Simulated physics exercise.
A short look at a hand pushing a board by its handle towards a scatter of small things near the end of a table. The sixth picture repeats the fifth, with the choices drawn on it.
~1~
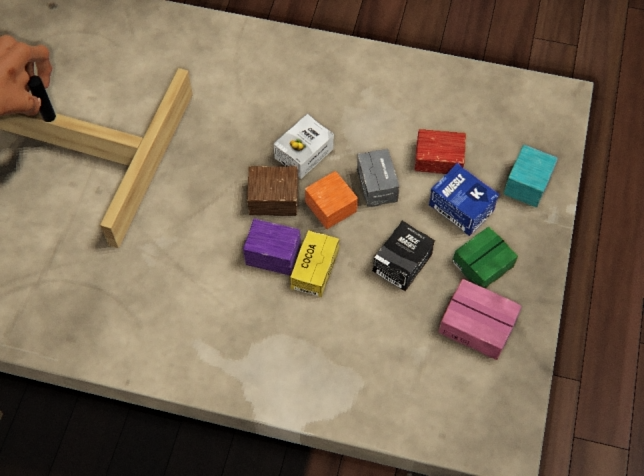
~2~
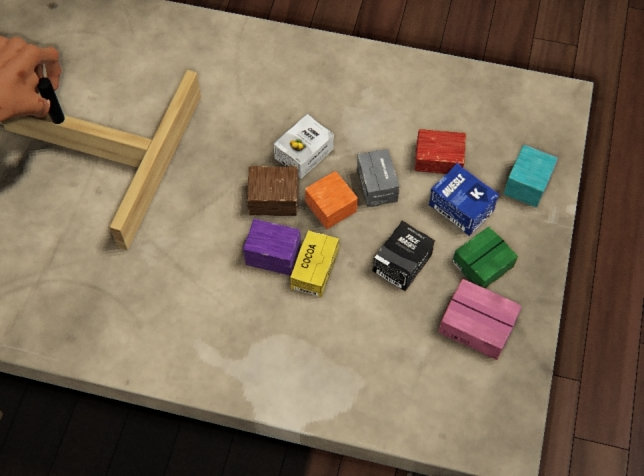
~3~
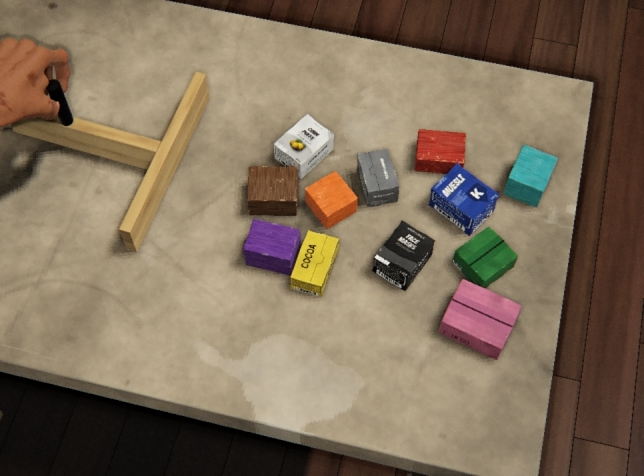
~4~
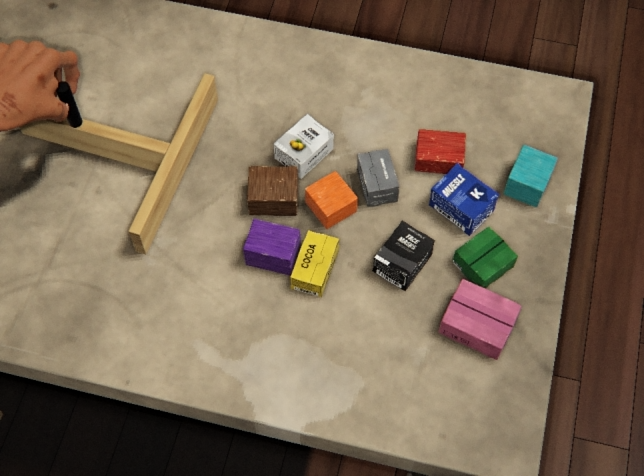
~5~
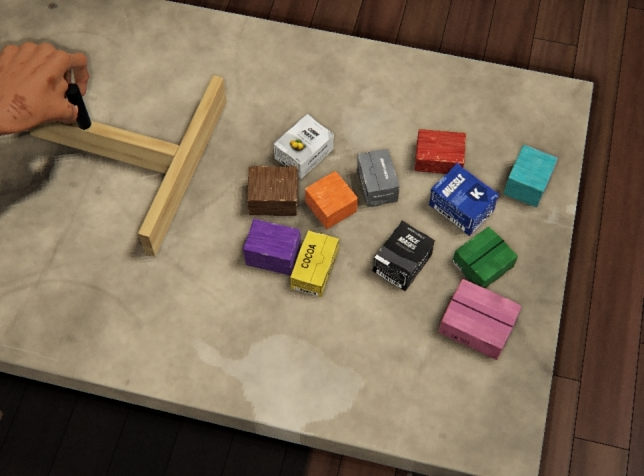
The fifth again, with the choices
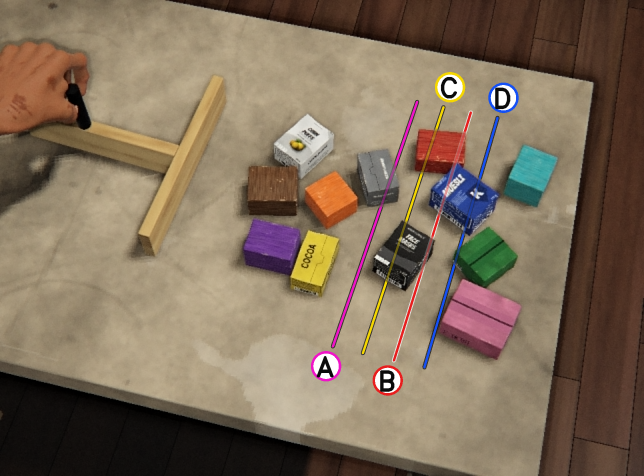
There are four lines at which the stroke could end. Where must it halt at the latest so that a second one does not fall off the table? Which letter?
It should halt at B.
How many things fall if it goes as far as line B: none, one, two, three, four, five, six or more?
In all, one.
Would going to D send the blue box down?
By then, yes.
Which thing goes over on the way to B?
The green box.
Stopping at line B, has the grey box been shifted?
Yes.
On the marked copy, A at (378, 216); B at (435, 228); C at (406, 222); D at (463, 234).
Following B. Soon after the start, board (271, 170); white packet (315, 148); purple block (278, 250).
Later, board (362, 190); green box (510, 265); pink box (489, 325).
In the end, board (434, 205); green box over the edge; blue box (562, 214); one fallen.
As for the rest, A is within the limit but short; C is within the limit but short; D drops two.
